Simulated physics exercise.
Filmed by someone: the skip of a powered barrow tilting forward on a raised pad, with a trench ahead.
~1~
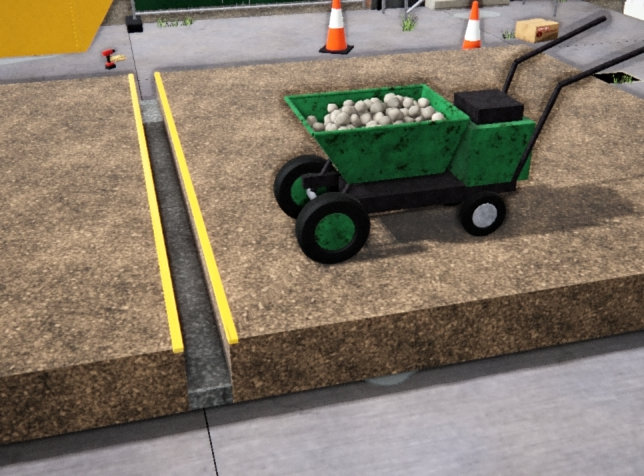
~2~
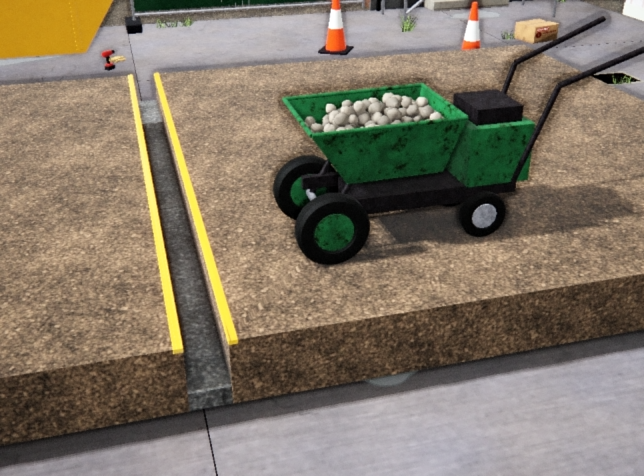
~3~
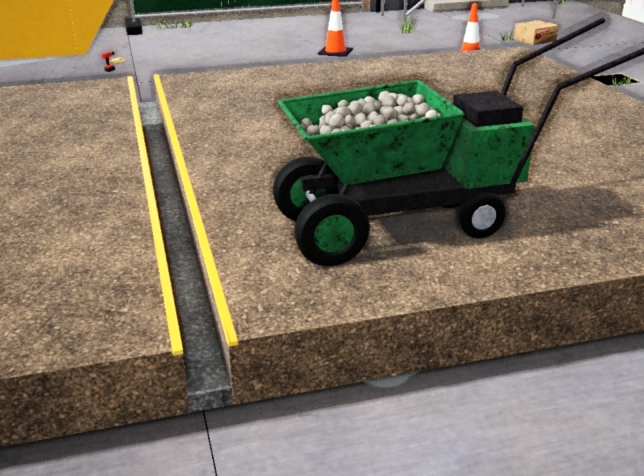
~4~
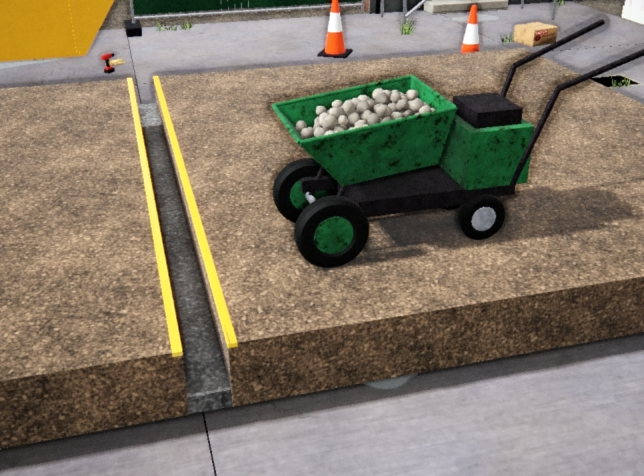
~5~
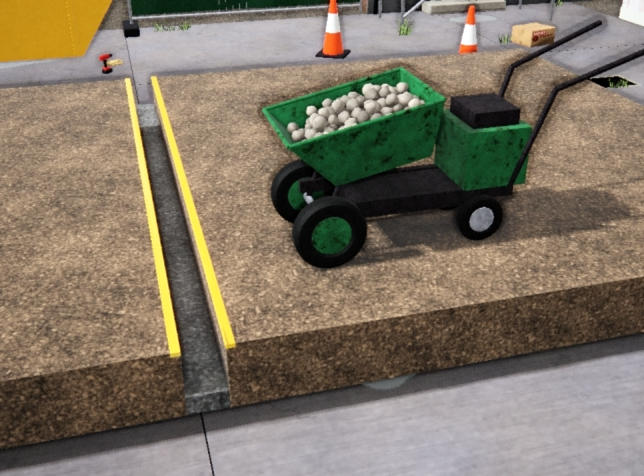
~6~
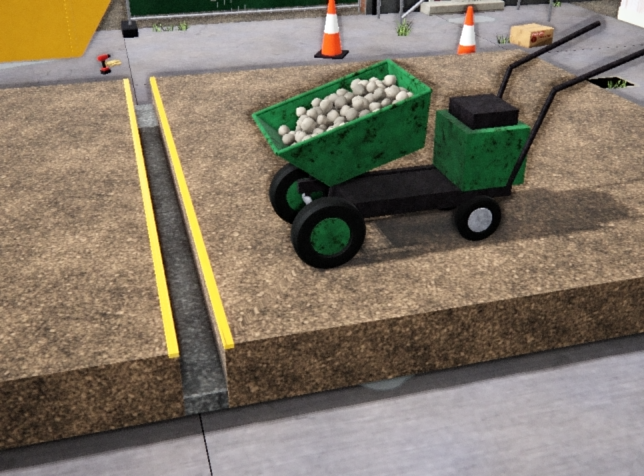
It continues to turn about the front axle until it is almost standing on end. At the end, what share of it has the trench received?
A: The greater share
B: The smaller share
The greater share.
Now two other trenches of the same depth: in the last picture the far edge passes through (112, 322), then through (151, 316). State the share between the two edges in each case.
In order, some 100 and some 100 percent.
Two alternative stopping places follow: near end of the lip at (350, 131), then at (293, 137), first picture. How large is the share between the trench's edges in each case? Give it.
It works out to 60 per cent in the first case and 60 per cent in the second.
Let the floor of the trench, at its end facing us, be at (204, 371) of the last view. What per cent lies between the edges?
Estimated share: Approx. 60 %.
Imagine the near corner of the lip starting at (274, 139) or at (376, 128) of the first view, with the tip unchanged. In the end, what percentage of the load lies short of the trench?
0 % and 60 %, in that order.
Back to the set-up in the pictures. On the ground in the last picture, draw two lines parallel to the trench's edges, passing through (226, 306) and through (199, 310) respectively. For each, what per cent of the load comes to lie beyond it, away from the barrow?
I'd say some 100 in a hundred, and after that 70 in a hundred.
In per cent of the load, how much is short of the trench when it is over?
I'd say around 5 per cent of the load.
Soon after the last picture, skip tipped steeply; all in the skip.
A little later, skip tipped steeply; most in the skip; a stray few short of the trench; a small part in or heaped over the trench; a small part falling.
Later still, skip tipped right over; about a quarter in the skip; a stray few short of the trench; about half in or heaped over the trench; a small part beyond it; a stray few falling.
By the end, skip tipped right over; a stray few short of the trench; most in or heaped over the trench; about a quarter beyond it.
